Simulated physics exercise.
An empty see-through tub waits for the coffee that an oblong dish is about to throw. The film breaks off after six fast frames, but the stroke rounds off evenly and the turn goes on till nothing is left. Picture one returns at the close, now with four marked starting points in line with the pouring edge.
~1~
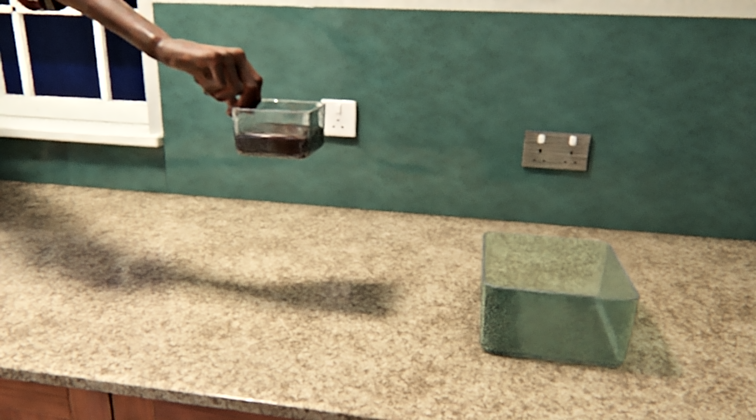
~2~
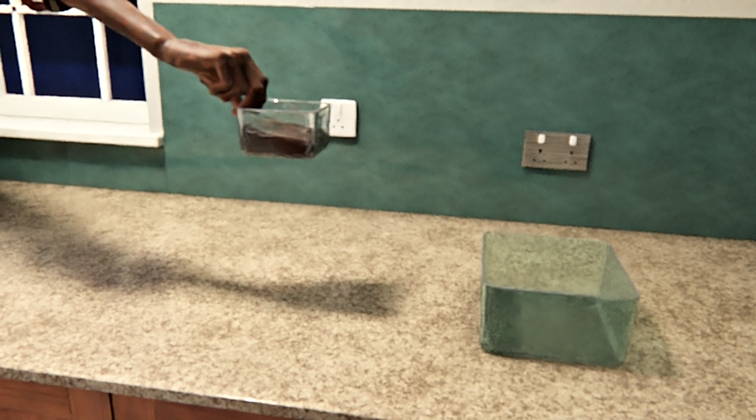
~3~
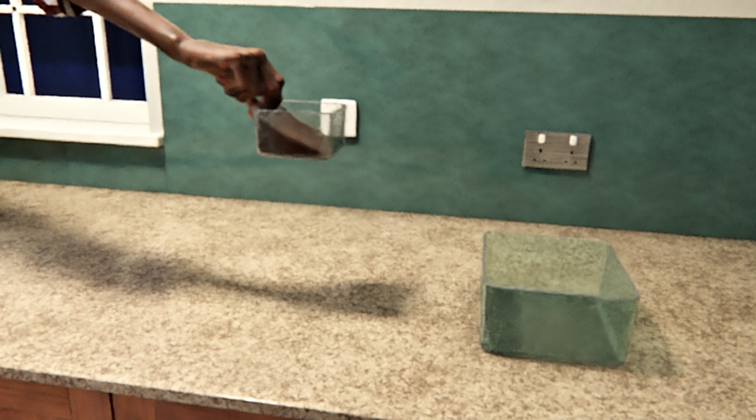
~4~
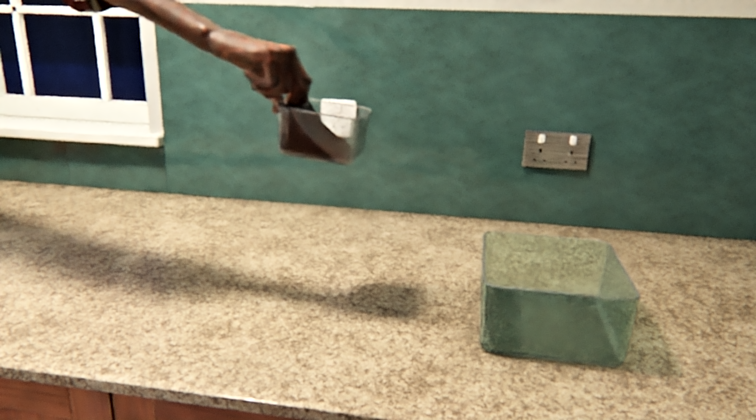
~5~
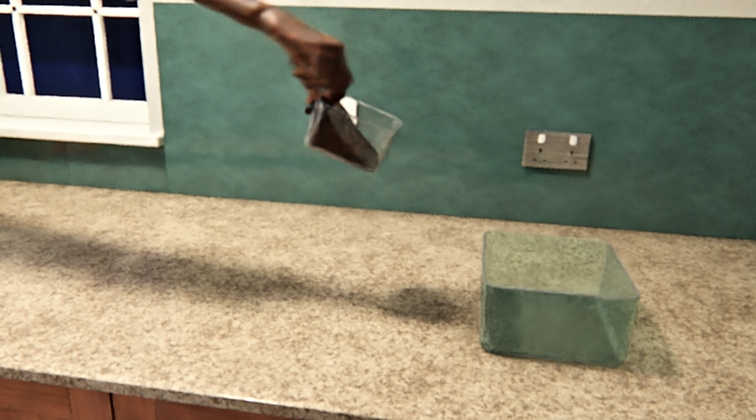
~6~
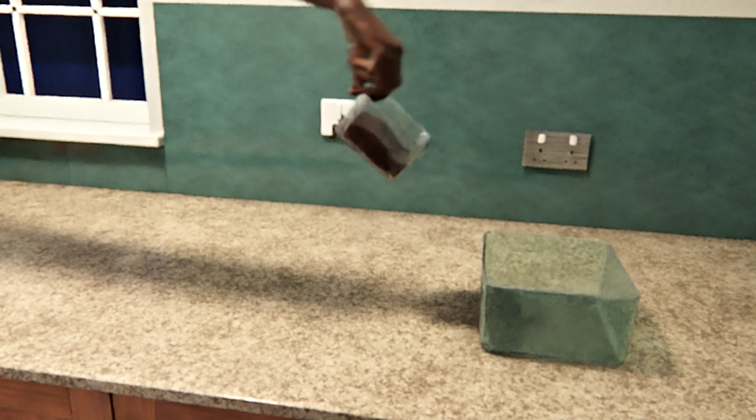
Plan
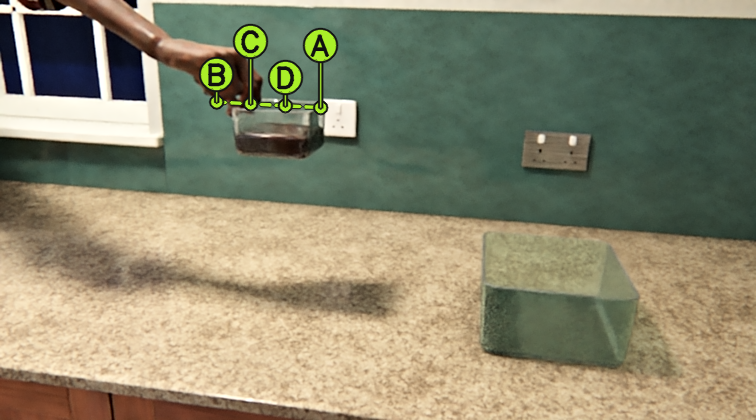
At the start, a hand holds a clear oblong dish of dark coffee upright above a speckled counter, left of an empty see-through tub. The hand carries the dish rightward, and the coffee surges up its left side toward the rim. The dish then tips steeply to the right while the tub stays still.
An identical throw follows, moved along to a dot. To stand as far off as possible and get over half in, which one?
Choose C.
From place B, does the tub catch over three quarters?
No, less.
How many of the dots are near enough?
Three of them.
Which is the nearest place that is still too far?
B.
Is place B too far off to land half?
Yes, it does.
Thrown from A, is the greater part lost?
No.
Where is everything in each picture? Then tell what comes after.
Upright, lip at (317, 107); tub from (479, 348) to (624, 364); nothing has left yet, in the first frame.
Upright, lip at (322, 107); nothing has left yet, in the second frame.
Upright, lip at (338, 108); nothing has left yet, in the third frame.
Tipped about 6°, lip at (364, 113); coffee is over the rim, down to (287, 102), in the fourth frame.
Tipped about 20°, lip at (397, 125); coffee is over the rim, down to (318, 114), in the fifth frame.
Tipped about 39°, lip at (427, 142); coffee is over the rim, down to (336, 138), in the sixth frame.
On the marked copy, A at (320, 107); B at (216, 102); C at (250, 103); D at (285, 105).
If A is chosen, about 66 % lands in the tub, 5 % falls short and 29 % goes beside or beyond.
If B is chosen, about 36 % lands in the tub, 57 % falls short and 7 % goes beside or beyond.
If C is chosen, about 70 % lands in the tub, 26 % falls short and 5 % goes beside or beyond.
If D is chosen, about 70 % lands in the tub, 18 % falls short and 12 % goes beside or beyond.
